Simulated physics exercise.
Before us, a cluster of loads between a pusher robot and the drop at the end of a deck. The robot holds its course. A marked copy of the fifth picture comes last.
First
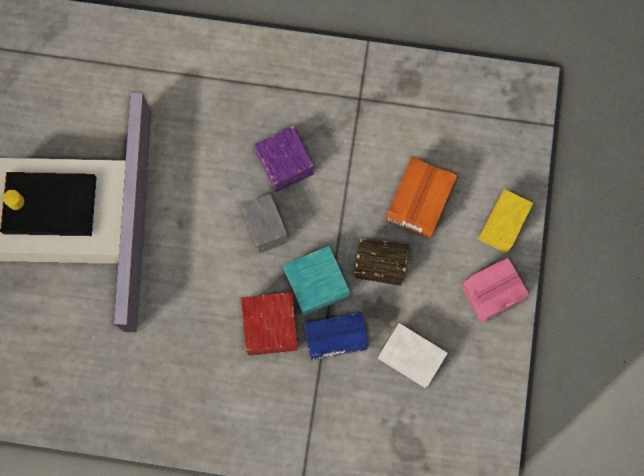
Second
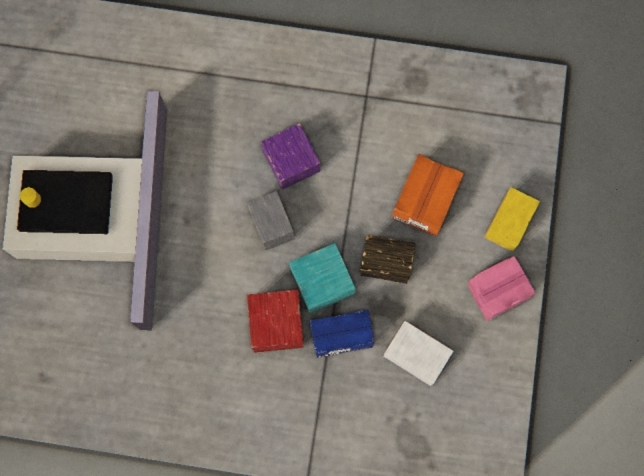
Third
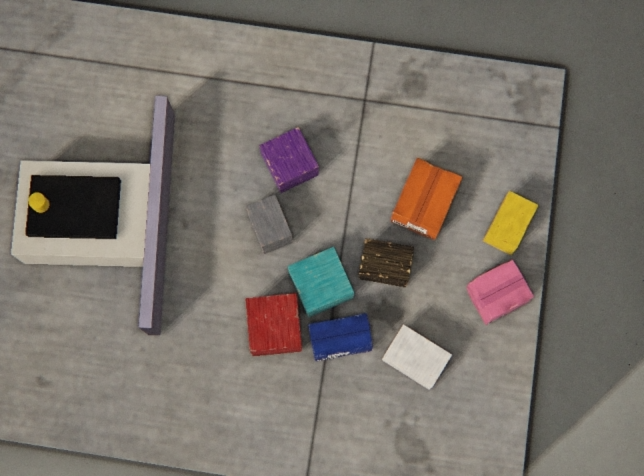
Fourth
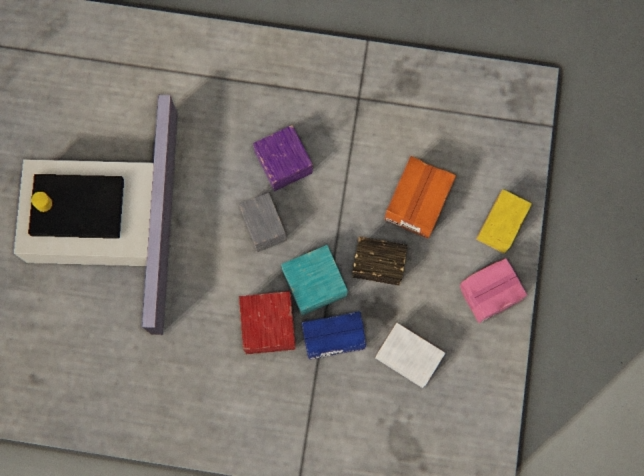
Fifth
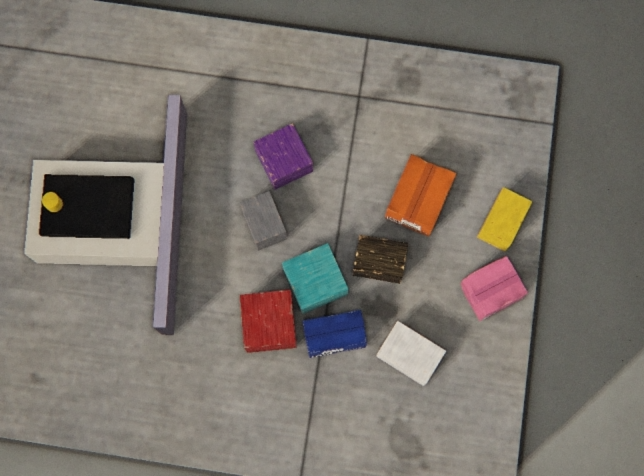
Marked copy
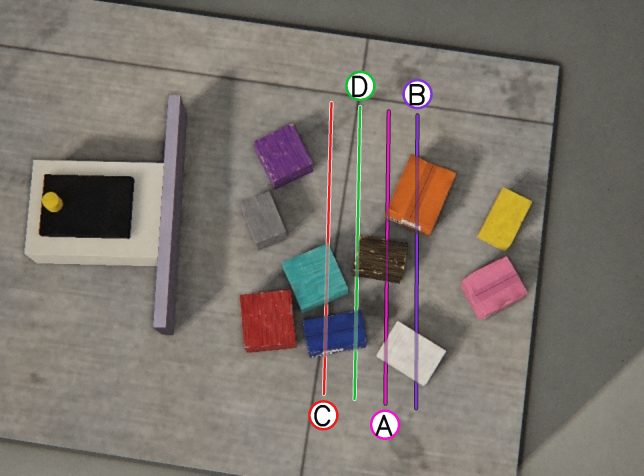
We see, from above, a white and black robot with a wide pusher plate moving slowly right across a grey deck toward a cluster of ten coloured boxes, narrowing the gap without touching them, while the boxes stay in place.
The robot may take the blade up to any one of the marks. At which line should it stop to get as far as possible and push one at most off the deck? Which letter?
B is the last line within the limit.
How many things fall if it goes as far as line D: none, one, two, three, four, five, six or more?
In all, none.
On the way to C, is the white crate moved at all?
By then, yes.
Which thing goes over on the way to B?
The white crate.
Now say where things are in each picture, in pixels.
In the first picture, pink box (494, 291); turquoise crate (316, 281); black crate (382, 262).
In the second picture, robot (72, 202); yellow crate (512, 220).
In the third picture, robot (80, 207); white crate (416, 358).
In the fourth picture, robot (83, 206); purple crate (283, 158).
In the fifth picture, robot (94, 206); blue parcel (335, 334); pink box (493, 289); turquoise crate (315, 279).
On the marked copy, A at (387, 252); B at (417, 257); C at (328, 243); D at (357, 248).
Taking B. A third of the way, robot (183, 219); blue parcel (343, 336); red crate (286, 326).
Two thirds of the way, robot (272, 233); white crate (487, 363); blue parcel (430, 348).
When it is over, robot (342, 243); white crate over the edge; yellow crate (528, 224); one fallen.
As for the rest, A is within the limit but short; C is within the limit but short; D is within the limit but short.
